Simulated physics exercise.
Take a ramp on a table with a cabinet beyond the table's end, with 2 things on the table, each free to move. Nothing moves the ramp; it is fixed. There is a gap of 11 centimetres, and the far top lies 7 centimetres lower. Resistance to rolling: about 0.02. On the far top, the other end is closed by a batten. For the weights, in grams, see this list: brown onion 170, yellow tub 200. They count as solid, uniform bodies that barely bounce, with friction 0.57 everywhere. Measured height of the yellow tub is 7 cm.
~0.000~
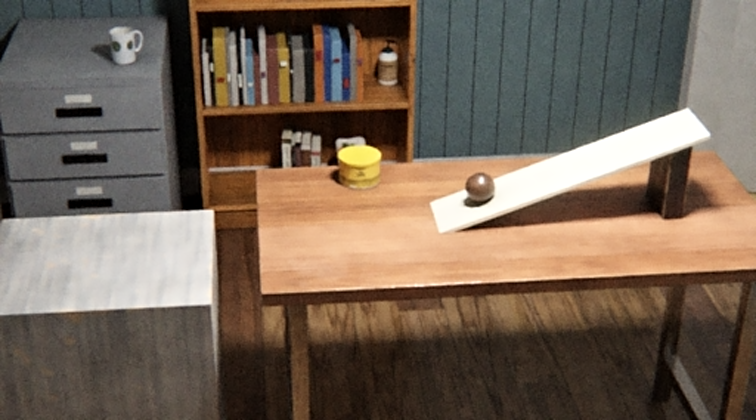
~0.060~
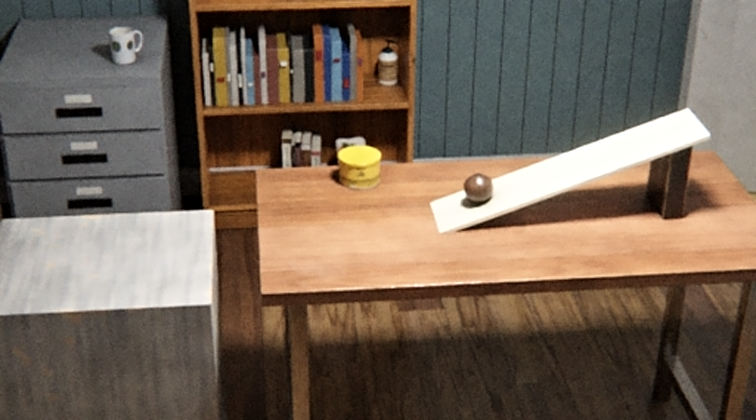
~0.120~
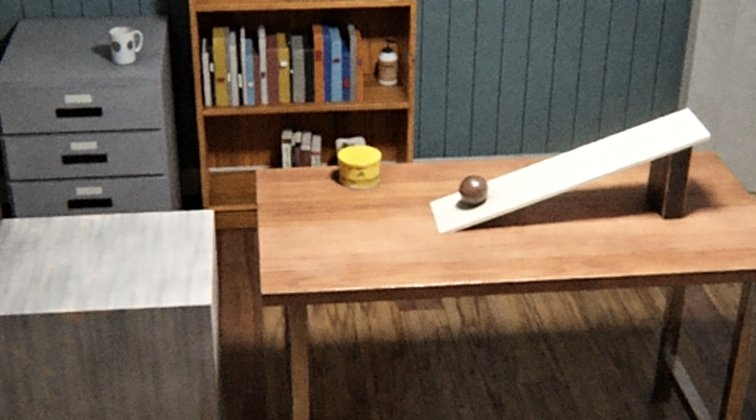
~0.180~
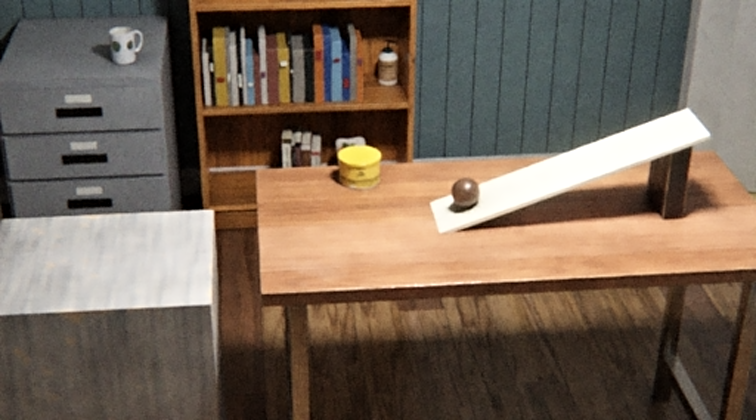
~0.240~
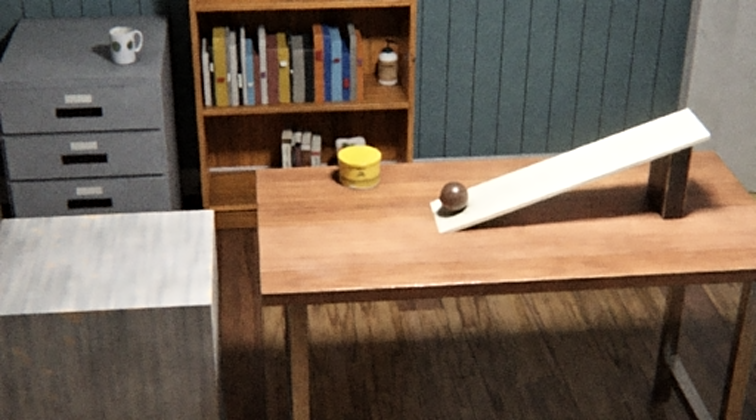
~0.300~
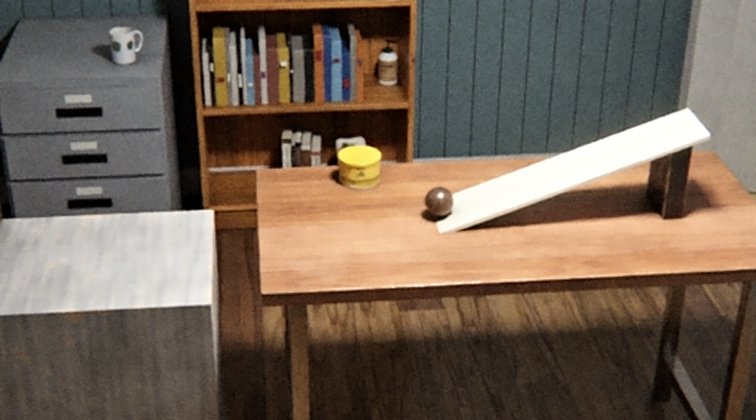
A small brown ball rolls down the lower part of a white ramp on a wooden table, slowly at first and then faster, reaching the tabletop at its left foot. The room is seen from slightly above by a still camera, with a grey cabinet at left and a bookcase against a blue-green wall. A yellow tub stands motionless near the table's back edge.
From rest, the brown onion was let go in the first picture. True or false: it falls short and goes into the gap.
True.
After 0.50 s, edge 29 cm away; brown onion near (382, 206).
After 0.90 s, edge 3 cm away; brown onion near (272, 211).
After 1.20 s, down in the gap; brown onion near (240, 273).
After 1.40 s, down in the gap.
By the end (1.7 s), down in the gap; yellow tub in place, give or take 8 cm.
